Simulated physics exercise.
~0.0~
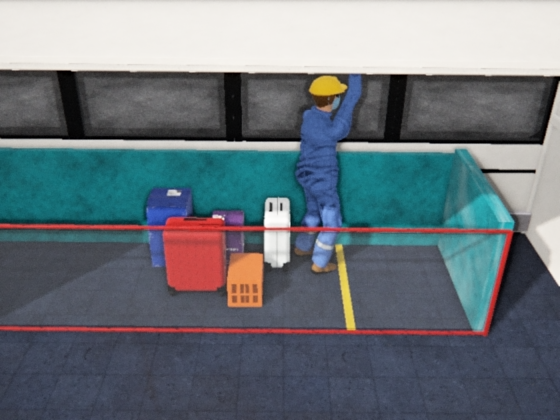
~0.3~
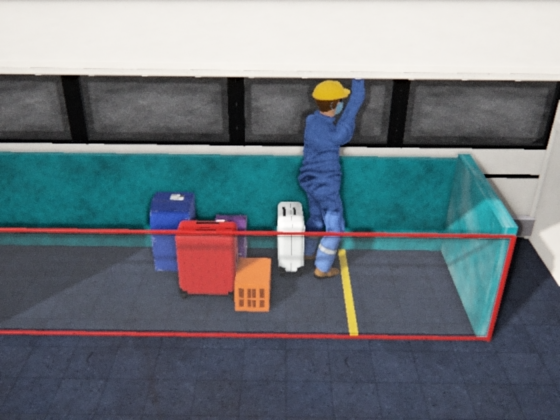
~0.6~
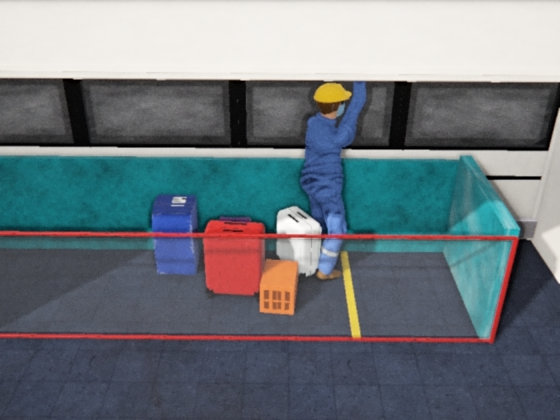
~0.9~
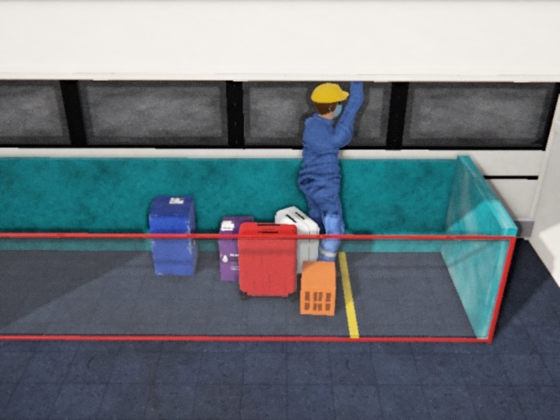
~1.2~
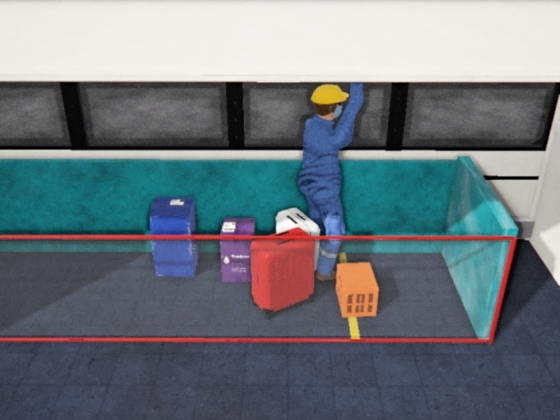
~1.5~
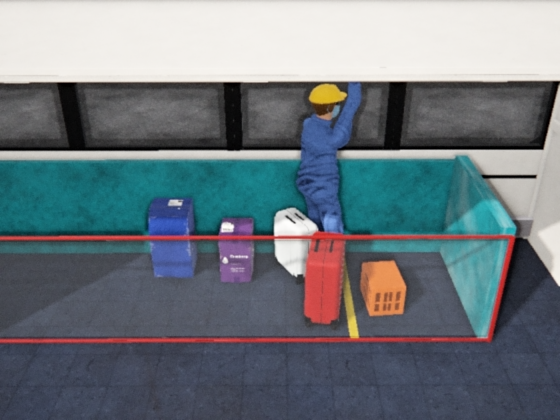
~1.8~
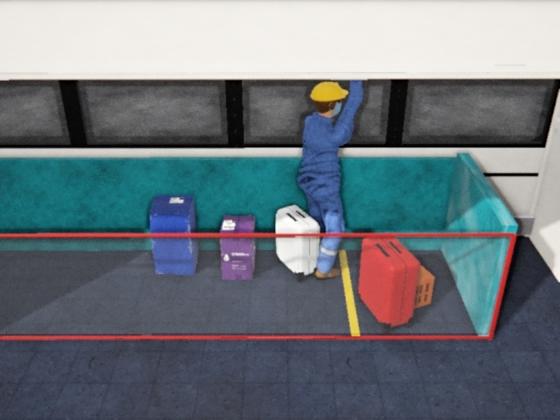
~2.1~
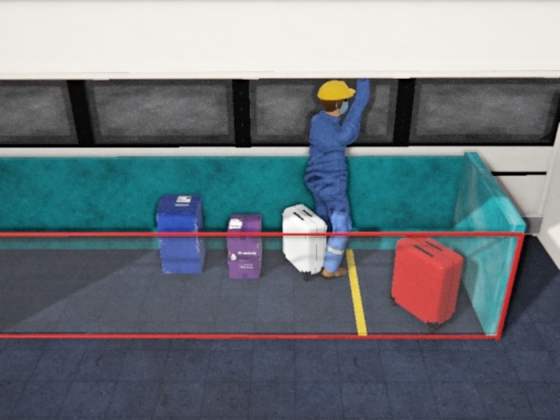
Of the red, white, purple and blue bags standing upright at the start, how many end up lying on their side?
None of them do. The red, white, purple and blue bags are all still upright at the end.
